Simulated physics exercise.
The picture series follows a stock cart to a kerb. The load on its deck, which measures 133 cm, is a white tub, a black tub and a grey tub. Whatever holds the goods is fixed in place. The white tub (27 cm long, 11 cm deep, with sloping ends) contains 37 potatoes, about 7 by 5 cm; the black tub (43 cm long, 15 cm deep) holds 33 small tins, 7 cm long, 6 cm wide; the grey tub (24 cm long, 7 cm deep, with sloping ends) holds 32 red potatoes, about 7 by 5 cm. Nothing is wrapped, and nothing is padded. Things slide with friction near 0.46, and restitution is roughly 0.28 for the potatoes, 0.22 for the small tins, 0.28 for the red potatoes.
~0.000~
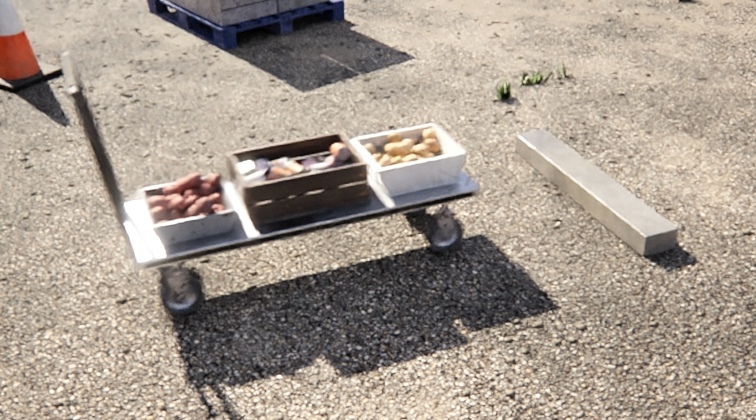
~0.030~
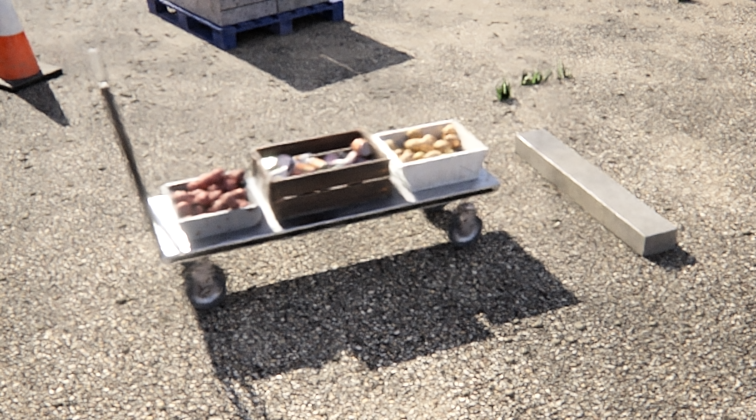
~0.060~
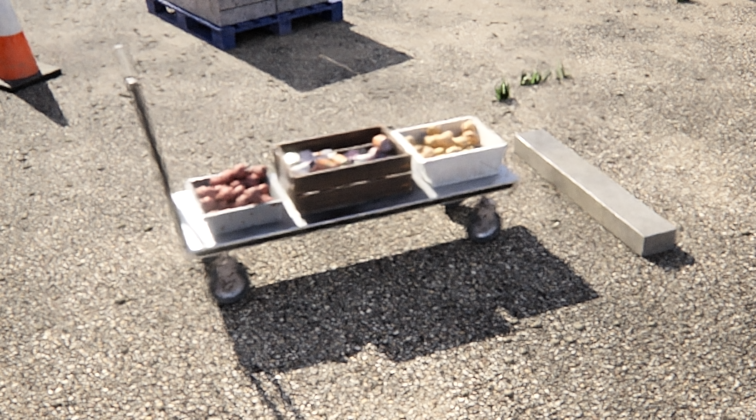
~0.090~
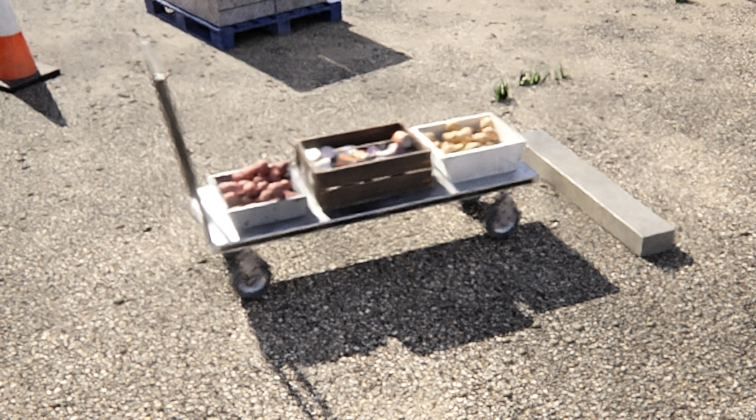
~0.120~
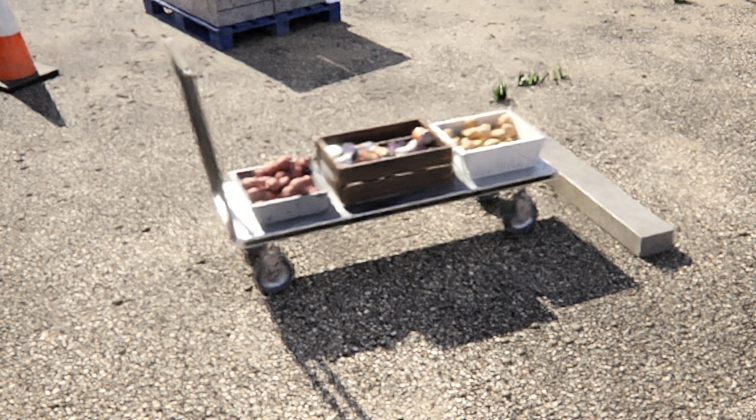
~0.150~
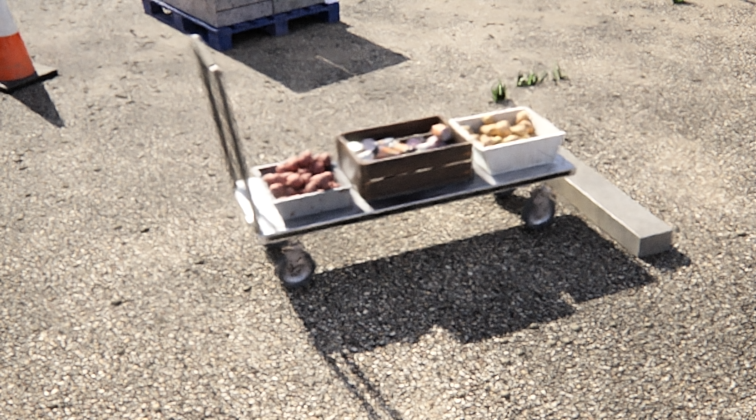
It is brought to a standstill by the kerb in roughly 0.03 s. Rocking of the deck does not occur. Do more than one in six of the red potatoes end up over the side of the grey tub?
Most likely the spillage is greater than a sixth of the load.
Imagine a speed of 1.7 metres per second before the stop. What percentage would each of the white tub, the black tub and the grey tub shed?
Then the white tub sheds 0 per cent of its load, the black tub 0 per cent, and the grey tub 10 per cent.
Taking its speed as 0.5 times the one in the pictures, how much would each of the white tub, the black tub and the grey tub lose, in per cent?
White tub 0, black tub 0, grey tub 10 per cent.
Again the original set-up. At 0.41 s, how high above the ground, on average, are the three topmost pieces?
About 54 cm.
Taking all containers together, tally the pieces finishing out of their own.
About 14 pieces.
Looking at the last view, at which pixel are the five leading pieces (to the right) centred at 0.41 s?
I'd put them at about (616, 98).
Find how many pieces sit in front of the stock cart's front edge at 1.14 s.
About 6.
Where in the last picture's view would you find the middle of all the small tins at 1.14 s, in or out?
Centre: Around (457, 152) px.
After 0.19 s, the wheels strike.
After 0.29 s, white tub 36 in, 1 out, black tub 33 in, 0 out and grey tub 30 in, 2 out.
After 0.41 s, white tub 31 in, 6 out, black tub 33 in, 0 out and grey tub 26 in, 6 out.
After 0.64 s, white tub 31 in, 6 out, black tub 33 in, 0 out and grey tub 24 in, 8 out.
Outcome (at 1.14 s), white tub 31 in, 6 out, black tub 33 in, 0 out and grey tub 24 in, 8 out. Asked share, 8 of 32, 25 per cent.
